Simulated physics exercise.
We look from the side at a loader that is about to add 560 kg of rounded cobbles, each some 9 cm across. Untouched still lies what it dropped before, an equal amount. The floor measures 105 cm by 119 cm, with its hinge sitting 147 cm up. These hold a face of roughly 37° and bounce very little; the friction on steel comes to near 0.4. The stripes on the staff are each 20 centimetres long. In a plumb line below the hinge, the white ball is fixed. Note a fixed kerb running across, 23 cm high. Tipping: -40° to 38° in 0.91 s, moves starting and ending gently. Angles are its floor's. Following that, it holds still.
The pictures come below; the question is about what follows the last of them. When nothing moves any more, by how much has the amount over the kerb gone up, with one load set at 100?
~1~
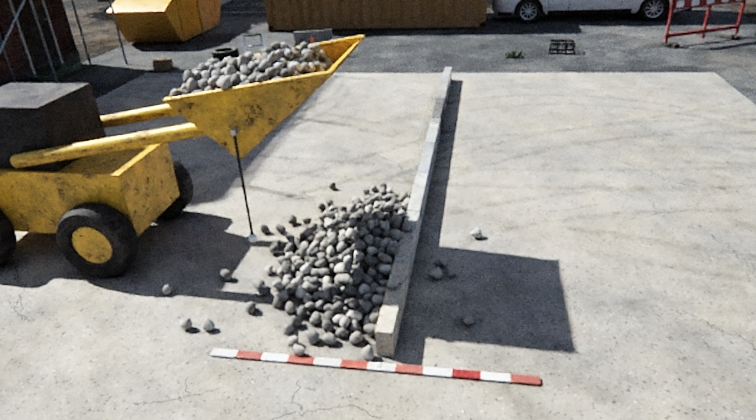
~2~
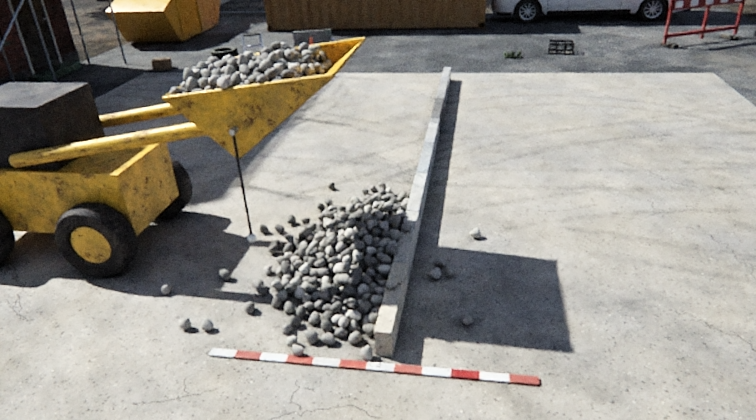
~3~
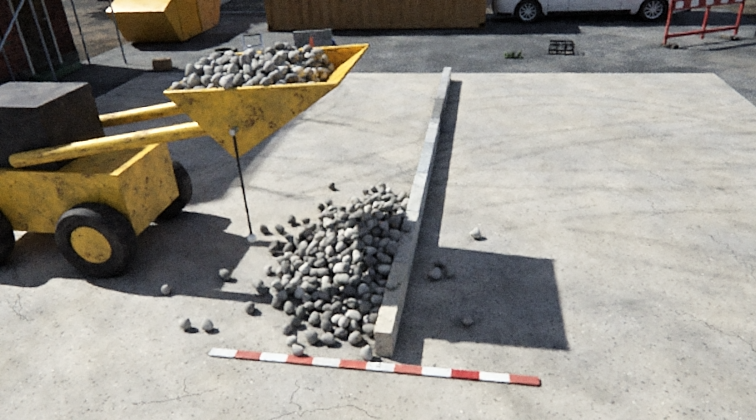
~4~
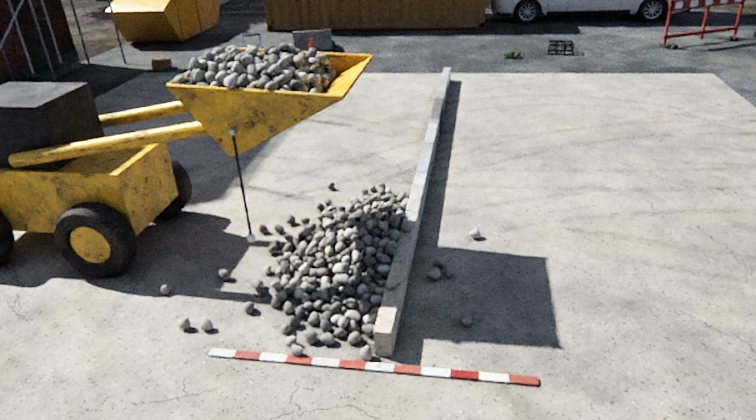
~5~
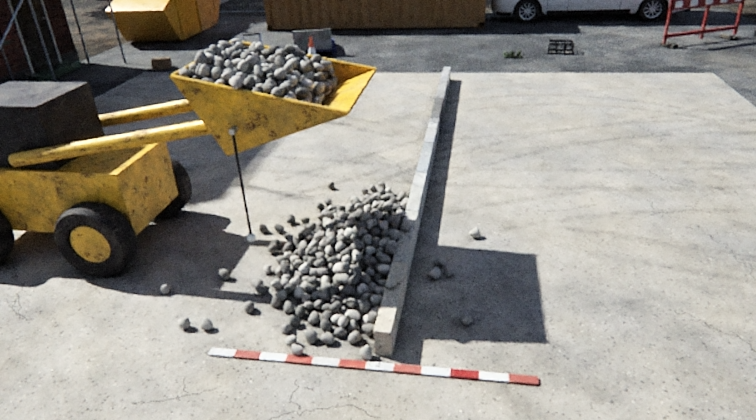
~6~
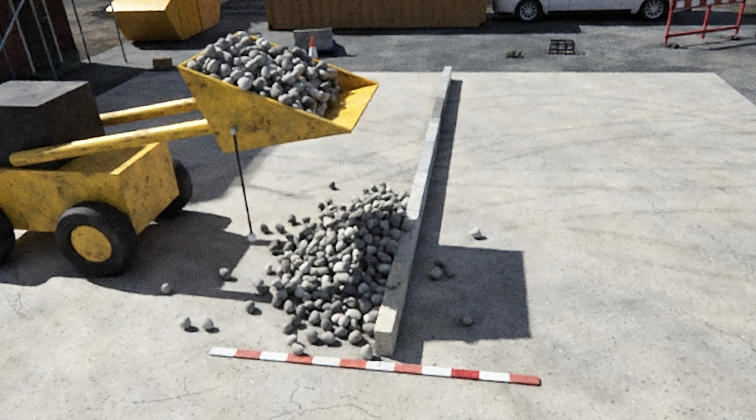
It has gone up by about 45 per cent of a load.
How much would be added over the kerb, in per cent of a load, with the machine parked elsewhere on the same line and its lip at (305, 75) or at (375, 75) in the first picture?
First place: Roughly 25 %; second place: Roughly 85 %.
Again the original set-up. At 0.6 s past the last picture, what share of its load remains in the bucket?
It holds some 75 per cent.
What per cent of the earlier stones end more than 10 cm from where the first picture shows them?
Roughly 5 % of them.
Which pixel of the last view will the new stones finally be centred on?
Their middle rests near (403, 242).
Then, 0.3 s after the last picture the floor is at 26°; in per cent of one load, 100 in the bucket, 99 on this side of the kerb, 1 over the kerb; the foremost stones are at (433, 262).
Then, 0.6 s after the last picture the floor is at 38°; in per cent of one load, 75 in the bucket, 124 on this side of the kerb, 1 over the kerb; the foremost stones are at (434, 260).
Then, 1.0 s after the last picture the floor is at 38°; in per cent of one load, 23 in the bucket, 164 on this side of the kerb, 13 over the kerb; the foremost stones are at (464, 257).
Then, 3.7 s after the last picture the floor is at 38°; in per cent of one load, 0 in the bucket, 154 on this side of the kerb, 46 over the kerb; the foremost stones are at (648, 269). Net gain over the kerb, 45.
